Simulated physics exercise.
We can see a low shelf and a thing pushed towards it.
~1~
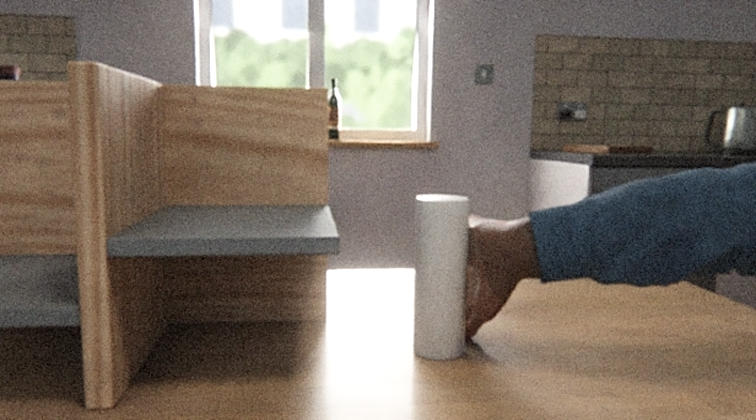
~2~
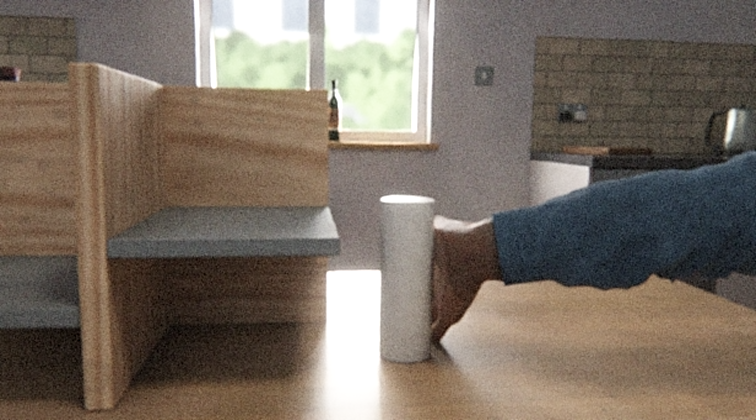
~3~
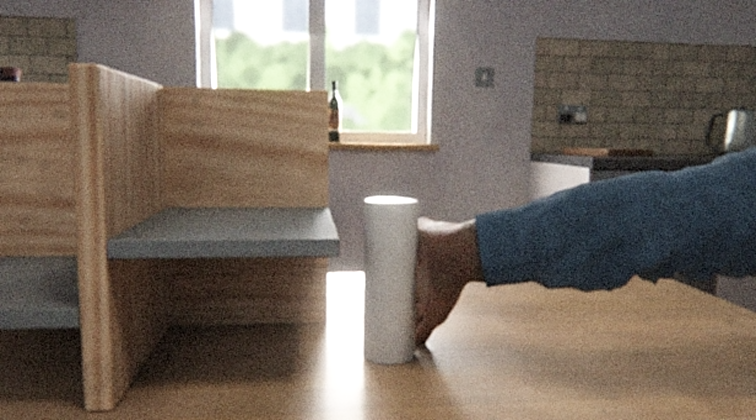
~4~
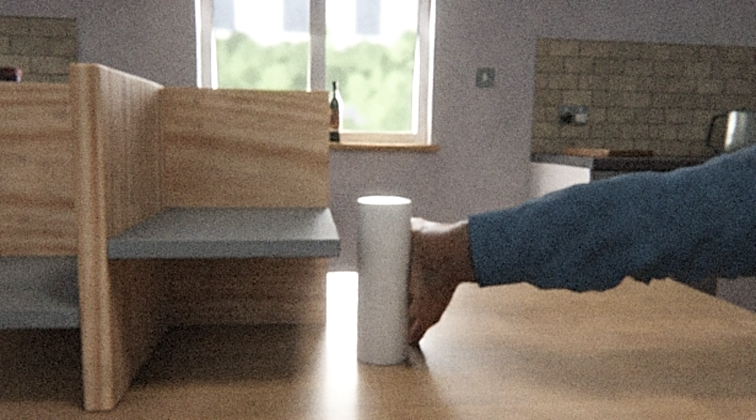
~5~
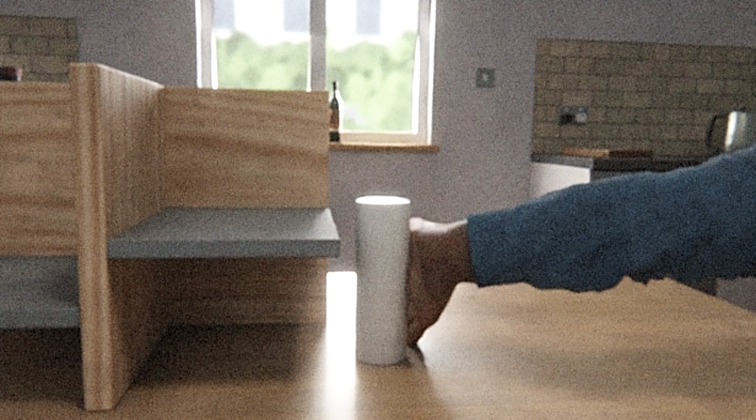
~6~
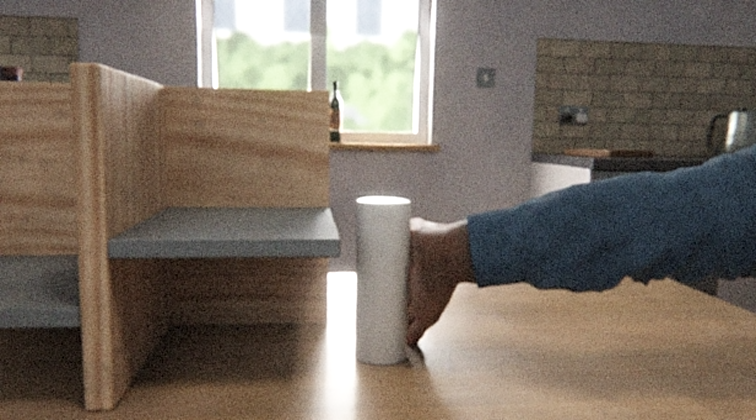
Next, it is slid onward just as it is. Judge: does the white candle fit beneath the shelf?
That push is going to fail, I'd say.
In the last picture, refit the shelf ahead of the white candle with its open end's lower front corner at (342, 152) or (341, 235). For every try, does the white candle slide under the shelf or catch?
So the white candle slips beneath in one try and hits the shelf in the other, in that order.
Then, 0.20 s after the last picture, white candle sliding up to the opening near (372, 280).
Then, 0.26 s after the last picture, white candle sliding up to the opening near (360, 280).
Then, 0.68 s after the last picture, white candle stopped at the opening near (360, 280).
At rest, the white candle stops at the shelf, near (360, 280).
